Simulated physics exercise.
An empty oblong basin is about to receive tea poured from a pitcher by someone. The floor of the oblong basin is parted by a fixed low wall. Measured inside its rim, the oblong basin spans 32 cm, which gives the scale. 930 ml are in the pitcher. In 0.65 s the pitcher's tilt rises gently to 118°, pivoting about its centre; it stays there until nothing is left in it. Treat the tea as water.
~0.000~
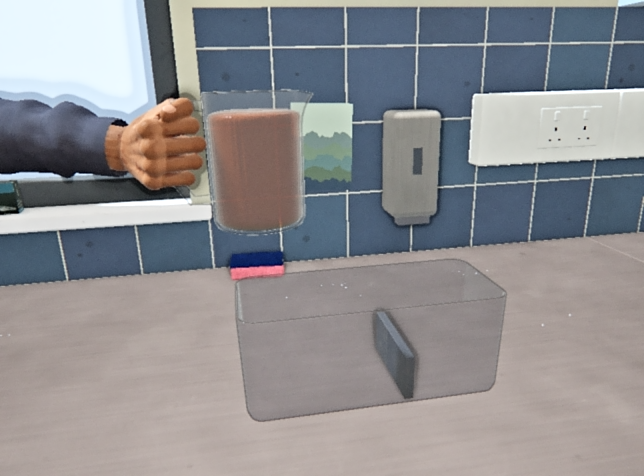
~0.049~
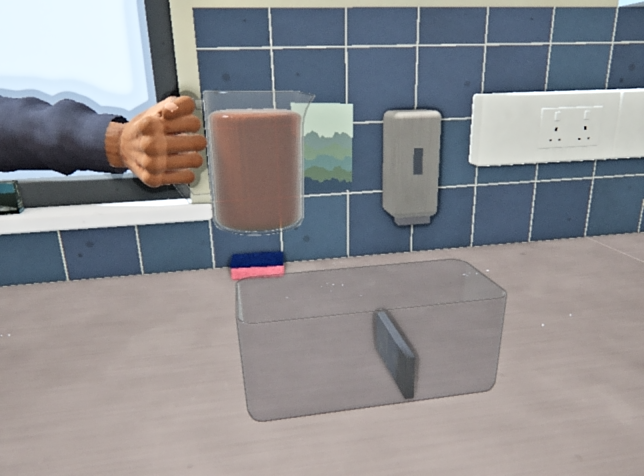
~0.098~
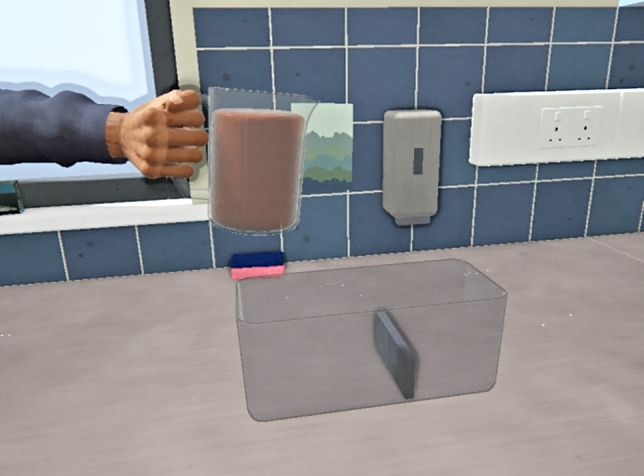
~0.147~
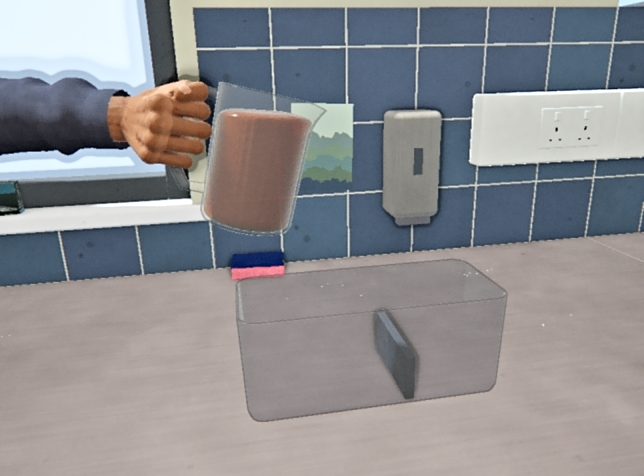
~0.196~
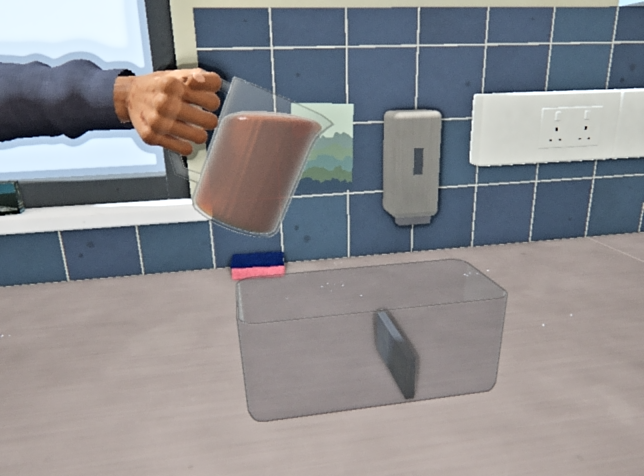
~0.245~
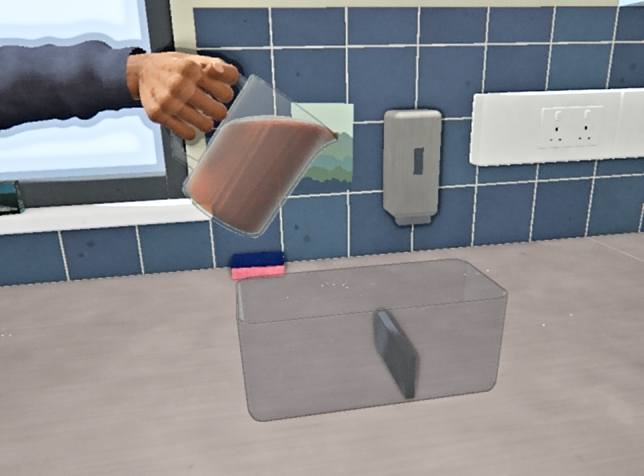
A pitcher of brown liquid, gripped by someone's hand, hung upright at first, then leaned gradually to the right above an empty clear basin with a dark divider, the liquid shifting toward its spout.
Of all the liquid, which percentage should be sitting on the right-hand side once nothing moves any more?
Around 16 per cent should be sitting there.
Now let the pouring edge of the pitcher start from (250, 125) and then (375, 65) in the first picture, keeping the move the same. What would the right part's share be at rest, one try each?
About 5 %, then about 80 %.
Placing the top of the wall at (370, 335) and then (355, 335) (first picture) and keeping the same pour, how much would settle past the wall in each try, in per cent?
65 % and 90 %.
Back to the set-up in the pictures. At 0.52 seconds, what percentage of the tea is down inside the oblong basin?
About 14%.
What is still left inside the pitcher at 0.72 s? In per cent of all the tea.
Close to 10 percent of the total.
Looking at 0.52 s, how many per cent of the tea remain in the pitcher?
Near 58 in a hundred.
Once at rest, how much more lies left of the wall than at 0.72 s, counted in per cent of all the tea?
I'd say near 18 percent.
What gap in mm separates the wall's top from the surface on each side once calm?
Looks like roughly 30 mm on the left and roughly 48 mm on the right.
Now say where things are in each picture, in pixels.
In the first frame, it leans 0°; its right rim is at (312, 92); the tea meets the walls at (207, 115) and (300, 111); the oblong basin's rim runs from (236, 301) to (484, 277); the wall's top is at (394, 334).
In the second frame, it leans 2°; its right rim is at (314, 94); the tea meets the walls at (208, 114) and (302, 113).
In the third frame, it leans 7°; its right rim is at (320, 99); the tea meets the walls at (212, 112) and (305, 115).
In the fourth frame, it leans 14°; its right rim is at (327, 109); the tea meets the walls at (216, 122) and (311, 118).
In the fifth frame, it leans 25°; its right rim is at (334, 123); the tea meets the walls at (213, 144) and (323, 120).
In the sixth frame, it leans 37°; its right rim is at (339, 140); the tea meets the walls at (203, 155) and (335, 131).
Then, 0.52 s in, the tilt is 106° and 58 per cent is still to pour, 5 is left of the wall and 9 right of it.
Then, 0.72 s in, the tilt is 118° and 11 per cent is still to pour, 56 is left of the wall and 16 right of it.
Then, 0.92 s in, the tilt is 118° and 0 per cent is still to pour, 71 is left of the wall and 16 right of it.
Then, 1.15 s in, the tilt is 118° and 0 per cent is still to pour, 74 is left of the wall and 16 right of it.
Finally, 74 per cent lies left of the wall, 16 right of it and 9 outside.
